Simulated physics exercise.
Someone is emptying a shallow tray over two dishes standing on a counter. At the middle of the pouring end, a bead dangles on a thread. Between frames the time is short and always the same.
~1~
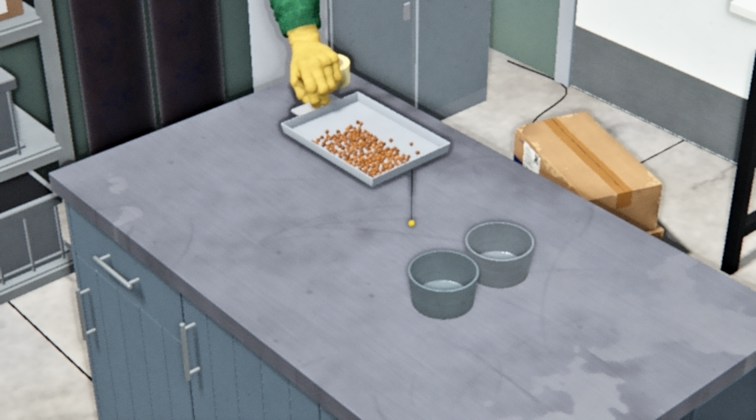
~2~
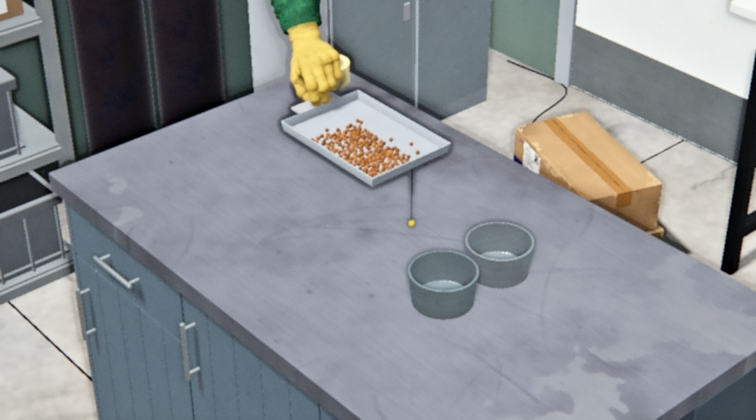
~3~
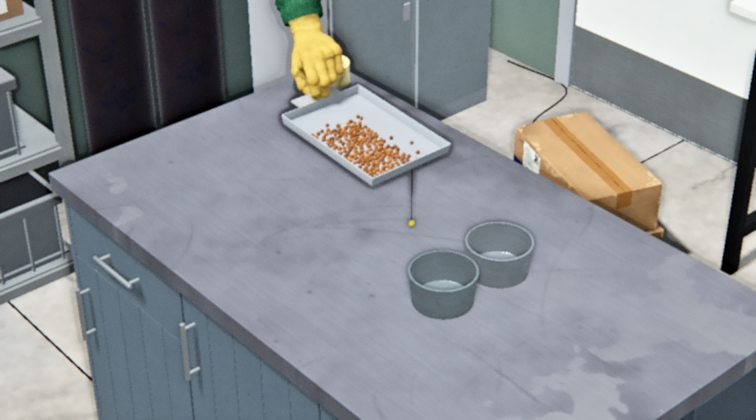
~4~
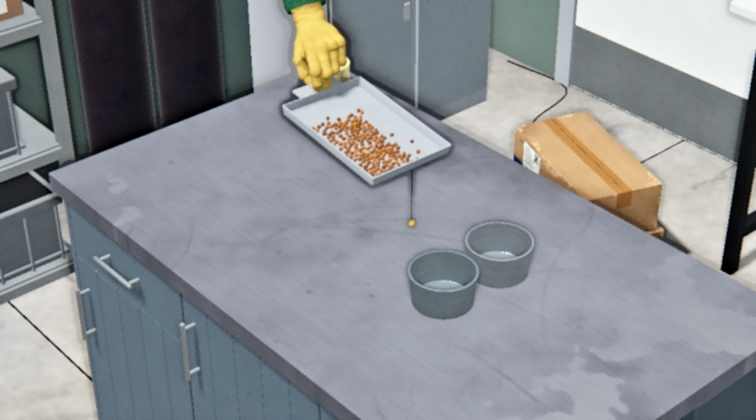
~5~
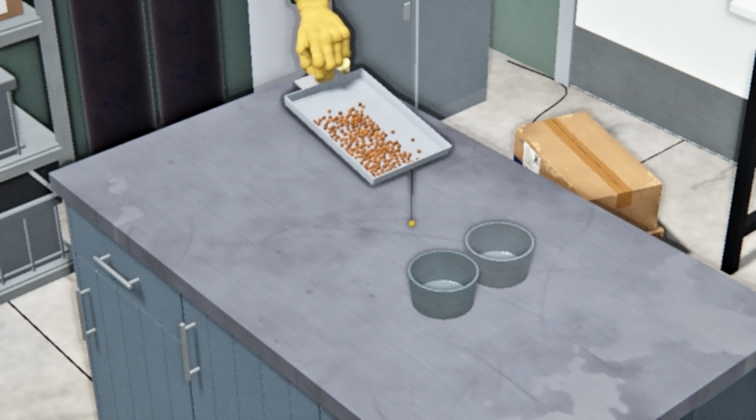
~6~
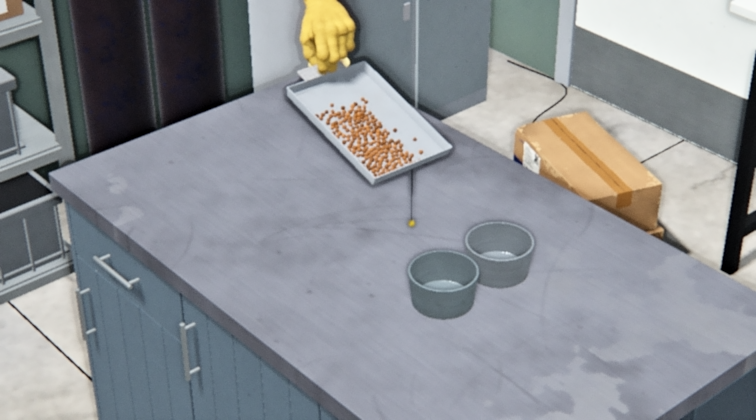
A yellow-gloved hand slowly tilts a tray of small orange-brown pieces toward its right corner.
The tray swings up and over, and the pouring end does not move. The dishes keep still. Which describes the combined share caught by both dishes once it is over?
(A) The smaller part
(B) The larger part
The smaller part (A).
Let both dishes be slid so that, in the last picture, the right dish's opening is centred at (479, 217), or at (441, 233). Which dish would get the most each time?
Well, the first go goes to the leftmost dish, and the second to the rightmost dish.
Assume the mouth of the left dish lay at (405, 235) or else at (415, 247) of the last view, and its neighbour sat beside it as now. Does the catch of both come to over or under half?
Result, first place: Not as much as half; second place: Exceeding half.
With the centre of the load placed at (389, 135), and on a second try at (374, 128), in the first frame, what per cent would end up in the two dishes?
You'd see roughly 20 per cent first and roughly 10 per cent second.
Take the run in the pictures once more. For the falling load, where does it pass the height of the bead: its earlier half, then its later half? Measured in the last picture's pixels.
Early-half point (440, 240); late-half point (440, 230).
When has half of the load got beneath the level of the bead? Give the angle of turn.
110 degrees.
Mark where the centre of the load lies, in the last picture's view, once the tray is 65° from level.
The middle of the load sits near (406, 148).
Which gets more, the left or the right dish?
More winds up in the leftward dish.
Just after the last frame, tray tipped steeply; almost all on the tray; just a few in the right dish; just a few in the air.
A moment on, tray tipped past a quarter turn; roughly half on the tray; just a few in the left dish; just a few in the right dish; just a few outside both; roughly half in the air.
Further on, tray tipped past a quarter turn; roughly a quarter in the left dish; about a tenth in the right dish; roughly two thirds outside both.
When it is over, tray tipped past a quarter turn; roughly a quarter in the left dish; about a tenth in the right dish; roughly two thirds outside both.
